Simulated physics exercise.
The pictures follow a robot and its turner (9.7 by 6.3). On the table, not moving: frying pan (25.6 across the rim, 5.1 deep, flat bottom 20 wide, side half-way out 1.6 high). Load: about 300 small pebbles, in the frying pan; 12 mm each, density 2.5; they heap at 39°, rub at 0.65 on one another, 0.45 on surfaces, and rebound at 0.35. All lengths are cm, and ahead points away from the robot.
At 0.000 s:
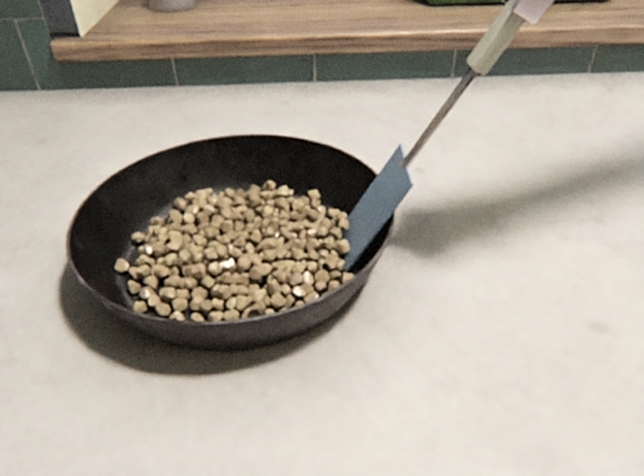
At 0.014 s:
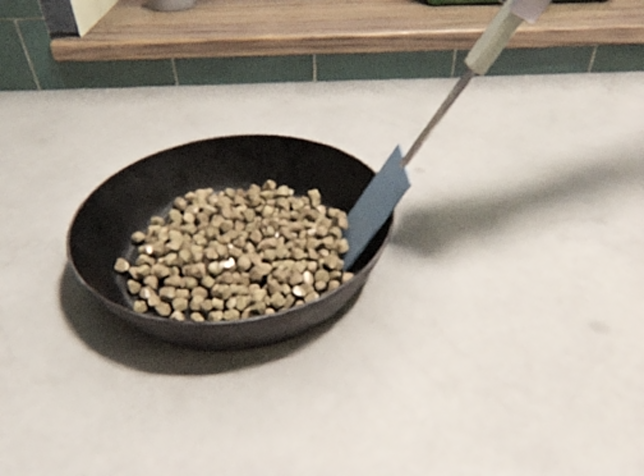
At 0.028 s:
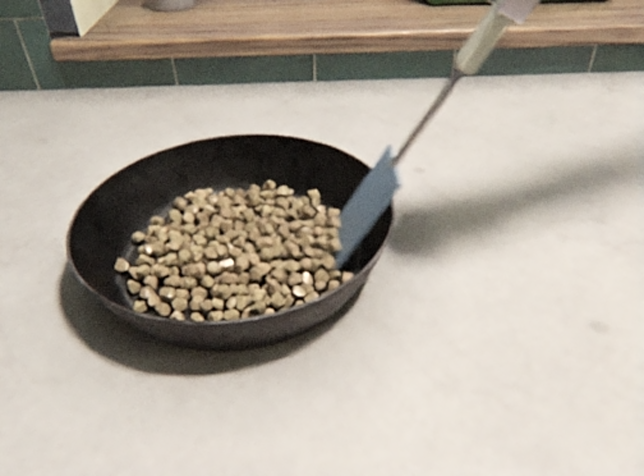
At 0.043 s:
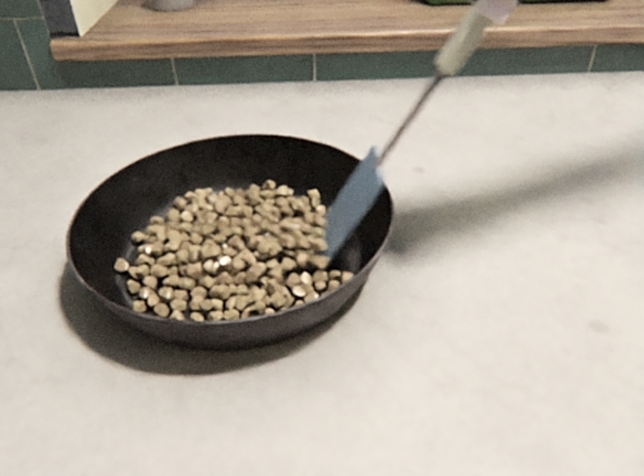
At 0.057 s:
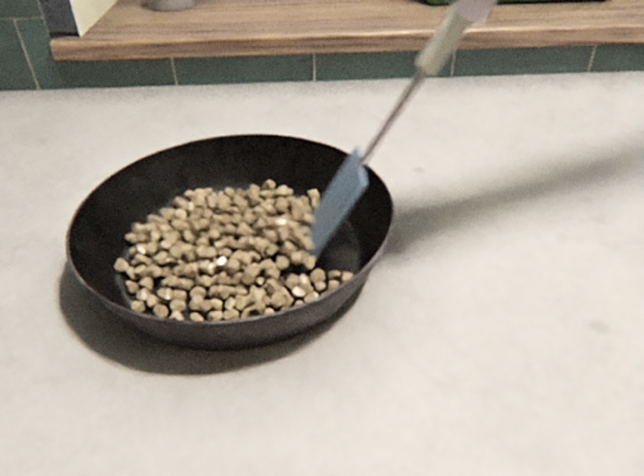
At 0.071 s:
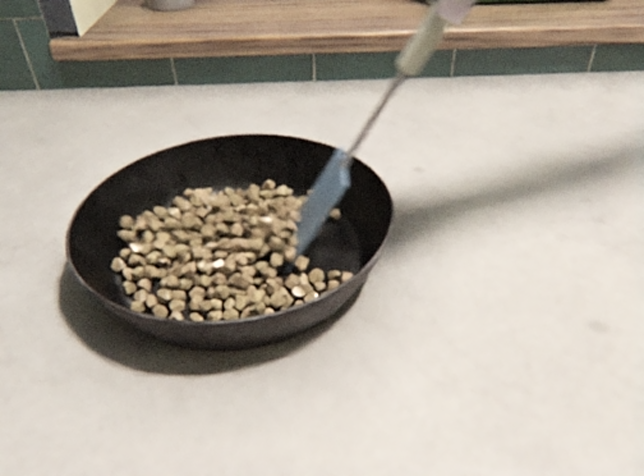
A blue turner slides left through the small pebbles in a black frying pan.
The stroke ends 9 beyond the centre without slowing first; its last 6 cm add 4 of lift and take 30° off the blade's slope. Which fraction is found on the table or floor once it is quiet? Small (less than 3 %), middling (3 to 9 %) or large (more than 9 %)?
Share on the table or floor: Large (more than 9 %).
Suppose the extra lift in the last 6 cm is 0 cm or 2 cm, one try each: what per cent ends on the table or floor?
Some 0 and 10 per cent.
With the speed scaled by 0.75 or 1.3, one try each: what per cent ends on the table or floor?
About 10 and 15 per cent.
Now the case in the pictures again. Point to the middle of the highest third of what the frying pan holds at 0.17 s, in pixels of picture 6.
Near (160, 226).
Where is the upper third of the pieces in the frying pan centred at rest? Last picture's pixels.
Around (138, 235).
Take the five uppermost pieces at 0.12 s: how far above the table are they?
Roughly 5 cm.
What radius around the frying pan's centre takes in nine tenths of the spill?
Roughly 30 cm.
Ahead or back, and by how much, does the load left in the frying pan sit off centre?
Some 4.0 cm ahead.
After 0.12 s, sloping 60°, highest piece 6 above the table; 296 in the frying pan.
After 0.17 s, sloping 51°, highest piece 6 above the table; 296 in the frying pan.
After 0.39 s, sloping 30°, highest piece 13 above the table; 259 in the frying pan, 28 on the table or floor, 9 on the blade or in flight.
After 1.44 s, sloping 30°, highest piece 5 above the table; 258 in the frying pan, 38 on the table or floor.
At rest, 258 in the frying pan, 38 on the table or floor. That is 13 % on the table or floor.
